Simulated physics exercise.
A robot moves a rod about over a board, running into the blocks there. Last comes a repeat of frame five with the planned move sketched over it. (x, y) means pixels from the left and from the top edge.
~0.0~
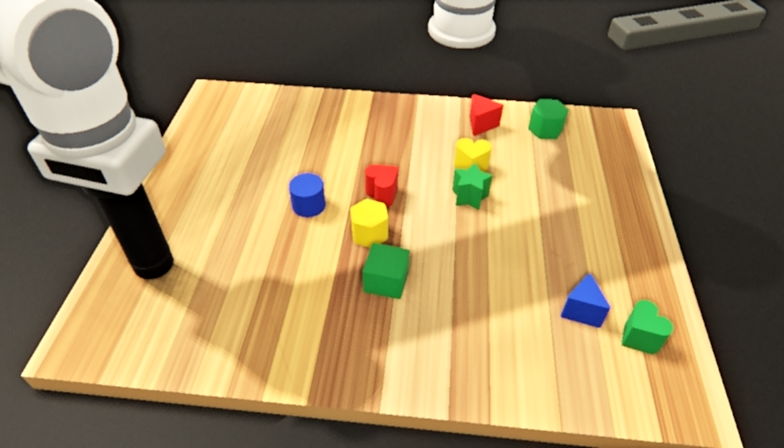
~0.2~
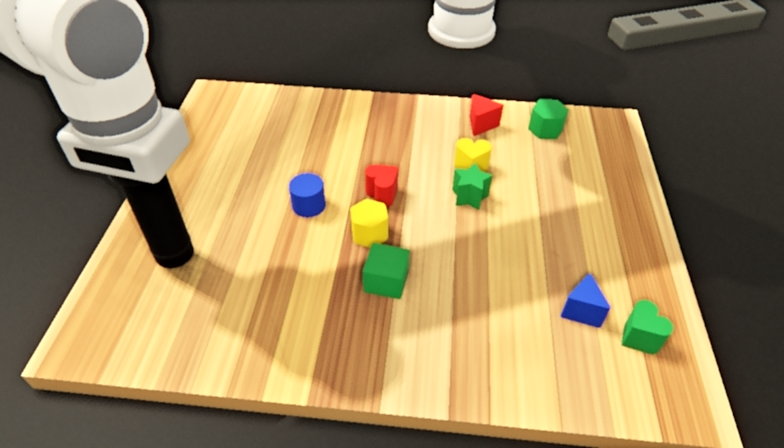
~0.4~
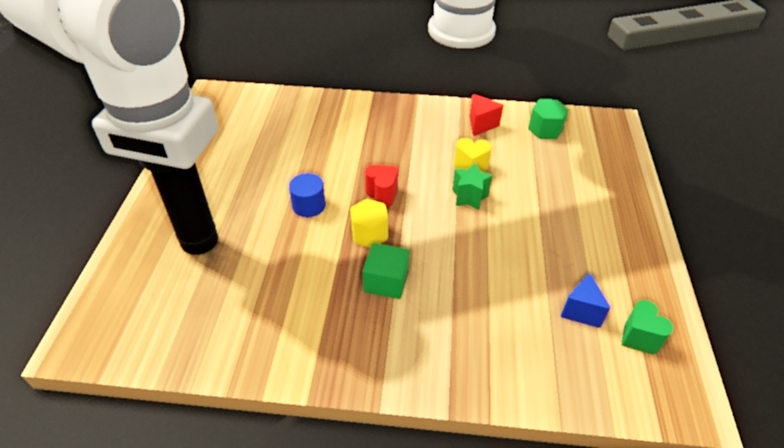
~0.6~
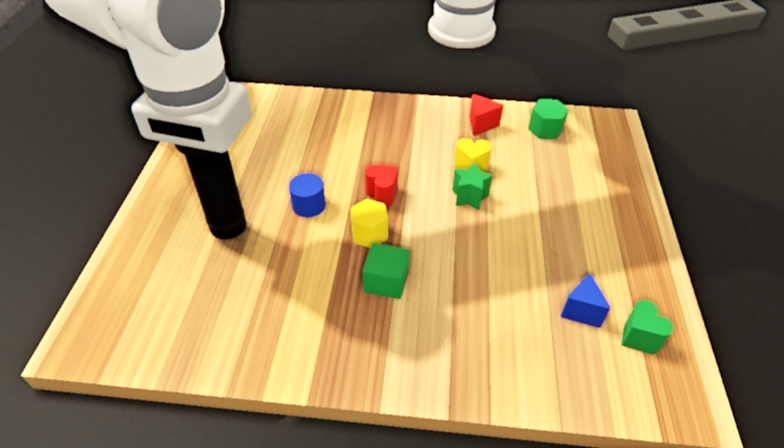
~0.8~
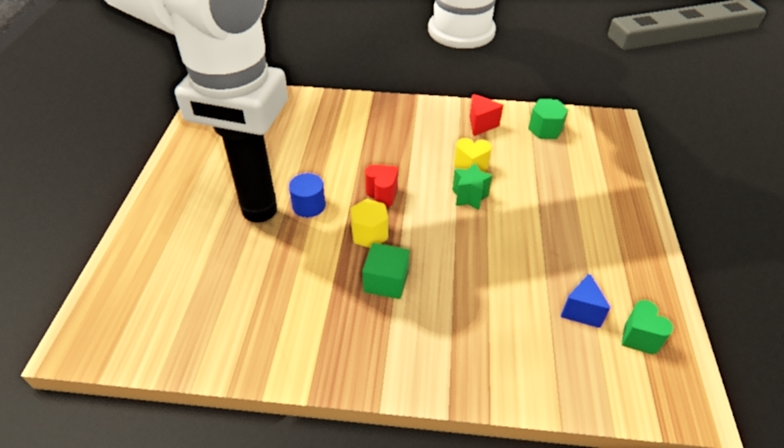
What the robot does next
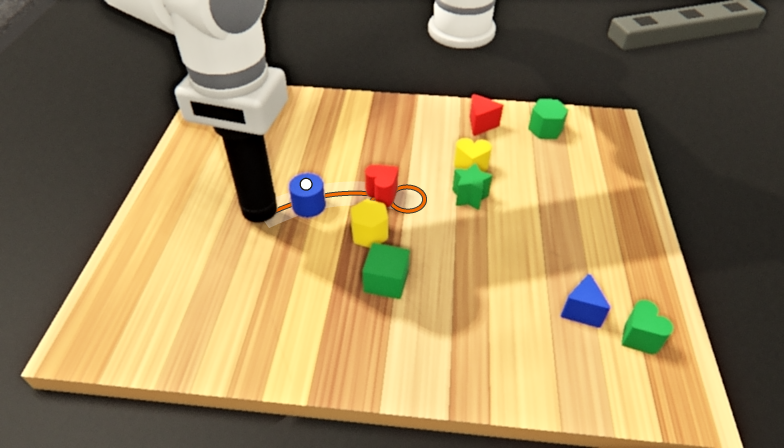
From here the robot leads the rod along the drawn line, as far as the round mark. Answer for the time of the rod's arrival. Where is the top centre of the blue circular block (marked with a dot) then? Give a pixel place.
Near (443, 174).
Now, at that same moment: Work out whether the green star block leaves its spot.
The block in question is displaced by the end.
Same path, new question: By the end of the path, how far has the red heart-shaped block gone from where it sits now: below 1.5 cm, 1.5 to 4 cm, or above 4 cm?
The distance will be above 4 cm.
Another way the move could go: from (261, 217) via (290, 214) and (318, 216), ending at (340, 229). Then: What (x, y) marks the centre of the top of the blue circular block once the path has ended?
Just about (344, 177).
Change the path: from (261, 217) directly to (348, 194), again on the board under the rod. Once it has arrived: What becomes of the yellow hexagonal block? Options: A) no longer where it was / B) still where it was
Correct choice: B.
Path on the board, from (261, 217) over (309, 199) and (358, 193) to (407, 199); the dot is on the blue circular block.
The first path, step by step. One third of the way, rod at (308, 193); blue circular block at (342, 178).
Two thirds of the way, rod at (359, 187); blue circular block at (393, 172); red heart-shaped block at (423, 173), turned 35° clockwise.
At the end, rod at (408, 193); blue circular block at (443, 174); yellow hexagonal block in place; red heart-shaped block at (470, 169), turned 20° clockwise; green star block at (500, 174), turned 30° clockwise.
